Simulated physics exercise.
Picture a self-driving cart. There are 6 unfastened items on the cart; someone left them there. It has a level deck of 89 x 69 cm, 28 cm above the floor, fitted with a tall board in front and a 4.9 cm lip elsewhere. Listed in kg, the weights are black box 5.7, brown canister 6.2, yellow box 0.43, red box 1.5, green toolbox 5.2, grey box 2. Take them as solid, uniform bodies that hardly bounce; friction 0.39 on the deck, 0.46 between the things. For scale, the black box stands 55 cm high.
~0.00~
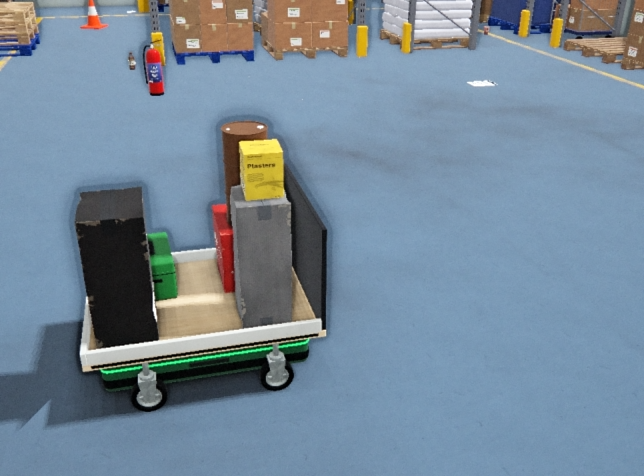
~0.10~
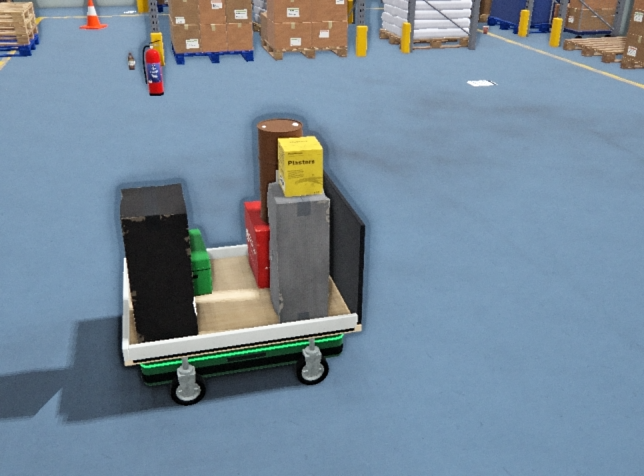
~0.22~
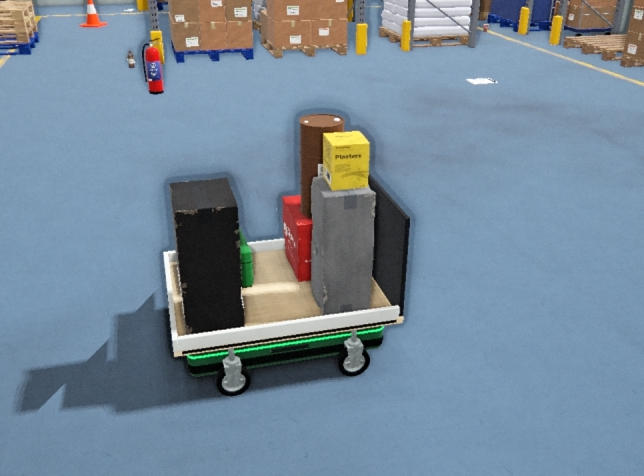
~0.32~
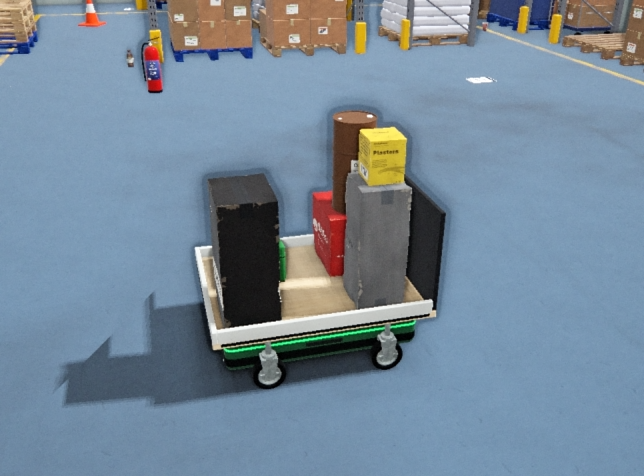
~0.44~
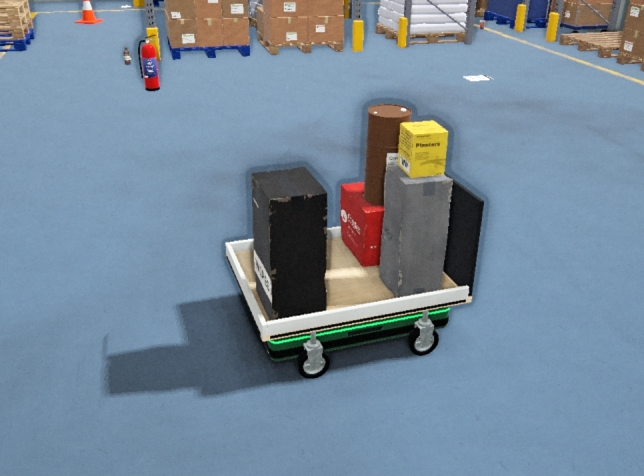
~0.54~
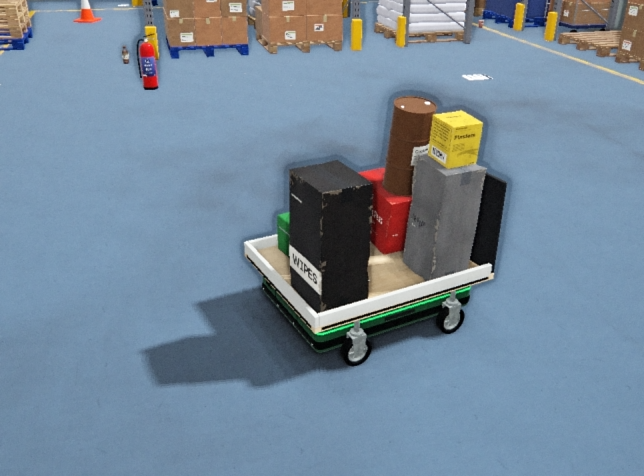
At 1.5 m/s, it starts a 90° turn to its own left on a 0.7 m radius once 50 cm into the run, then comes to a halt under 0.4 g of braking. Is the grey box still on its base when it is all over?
No, it has gone over.
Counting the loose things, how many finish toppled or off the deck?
The number is 3.
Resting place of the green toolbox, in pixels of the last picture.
Around (329, 161).
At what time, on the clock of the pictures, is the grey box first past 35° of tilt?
That comes at close to 0.8 seconds.
After 0.74 s, 111 cm covered, turned 38°; yellow box now off the deck; grey box leaning 28° near (482, 185); brown canister leaning 29°.
After 1.04 s, 156 cm covered, turned 75°; brown canister and grey box now off the deck; red box leaning 35°; black box slid 3 cm.
After 1.44 s, 210 cm covered, turned 90°; red box slid 11 cm; black box slid 3 cm.
At rest (2.1 s), off the deck and tipped over, brown canister, yellow box and grey box; not toppled but over 10 cm from the start, red box; the other 2 in place, give or take 10 cm. In the last view, grey box near (463, 197).
